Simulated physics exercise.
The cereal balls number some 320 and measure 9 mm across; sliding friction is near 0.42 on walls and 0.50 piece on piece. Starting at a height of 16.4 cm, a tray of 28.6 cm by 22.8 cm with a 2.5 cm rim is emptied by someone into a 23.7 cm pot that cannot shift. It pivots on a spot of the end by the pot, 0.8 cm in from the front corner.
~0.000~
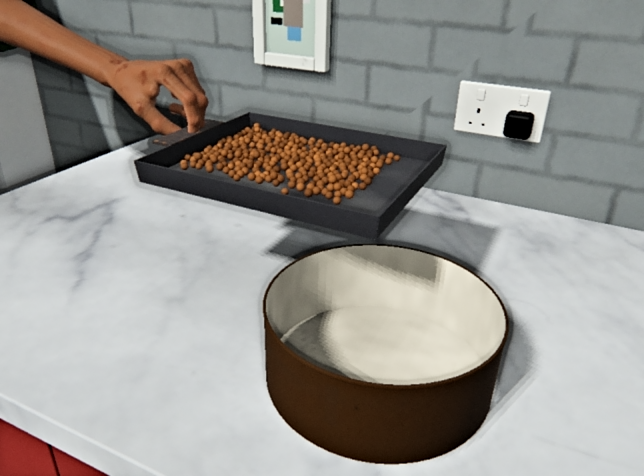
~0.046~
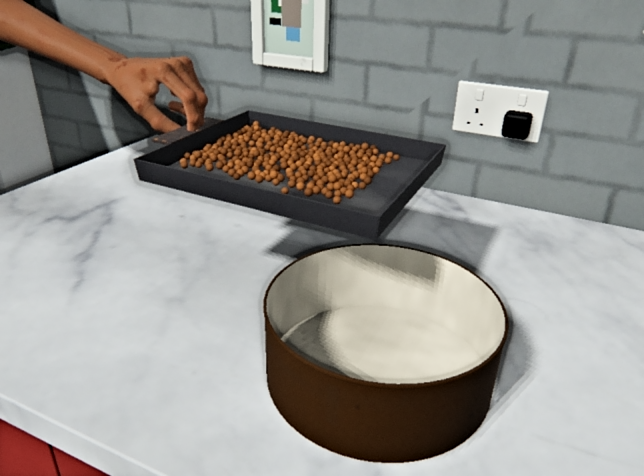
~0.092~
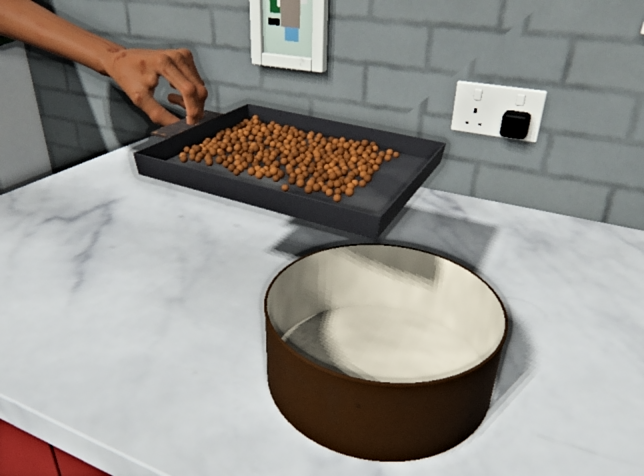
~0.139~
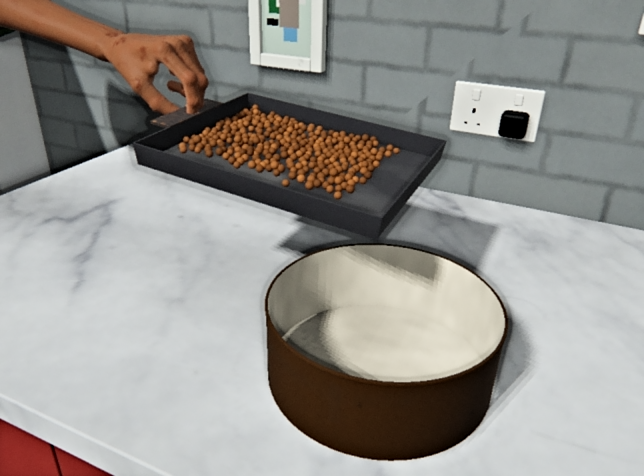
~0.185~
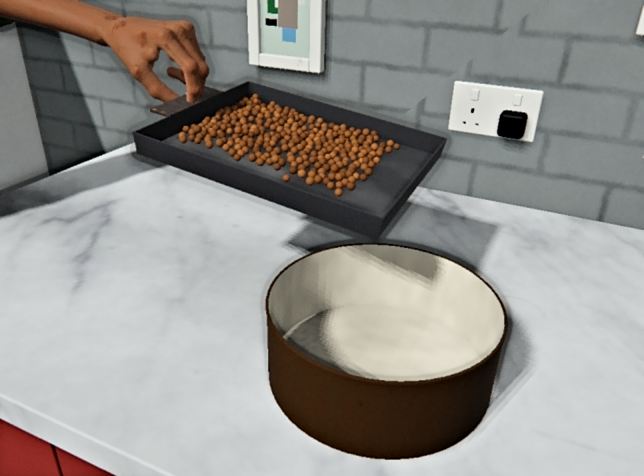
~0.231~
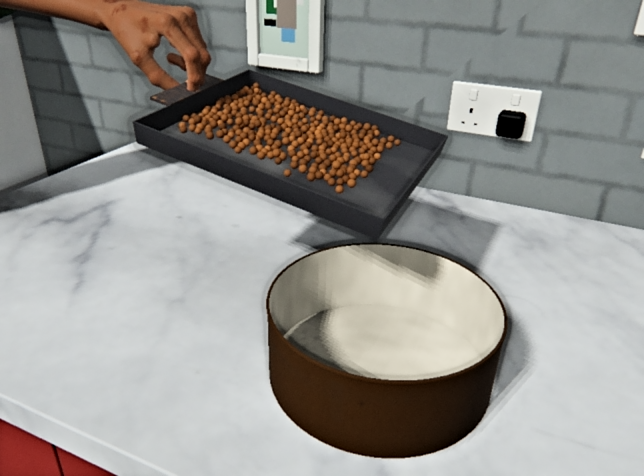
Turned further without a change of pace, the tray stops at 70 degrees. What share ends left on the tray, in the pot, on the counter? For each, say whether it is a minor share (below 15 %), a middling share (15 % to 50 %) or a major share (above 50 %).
I expect this. Left on the tray - a major share. Pot - a minor share. Counter - a minor share.
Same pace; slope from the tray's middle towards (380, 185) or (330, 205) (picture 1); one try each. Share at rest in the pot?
The share comes to roughly 0 in a hundred, then roughly 15 in a hundred.
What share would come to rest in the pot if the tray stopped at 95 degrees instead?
It would land at about 80 percent.
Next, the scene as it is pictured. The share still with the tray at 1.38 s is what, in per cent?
It works out to near 90 per cent of the load.
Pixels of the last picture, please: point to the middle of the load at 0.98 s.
(400, 151) or thereabouts.
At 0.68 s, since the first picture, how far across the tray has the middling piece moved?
I'd say close to 9 centimetres.
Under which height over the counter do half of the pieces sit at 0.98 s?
Around 22 cm up.
Then, at 0.68 s, tilt 39 degrees; the tray holds 100 %, the pot 0 %.
After 0.98 s, tilt 58 degrees; the tray holds 100 %, the pot 0 %.
After 1.38 s, tilt 70 degrees; the tray holds 90 %, the pot 5 %.
In the end, at 2.1 s, tray 90 %, pot 5 %, counter 0 %.
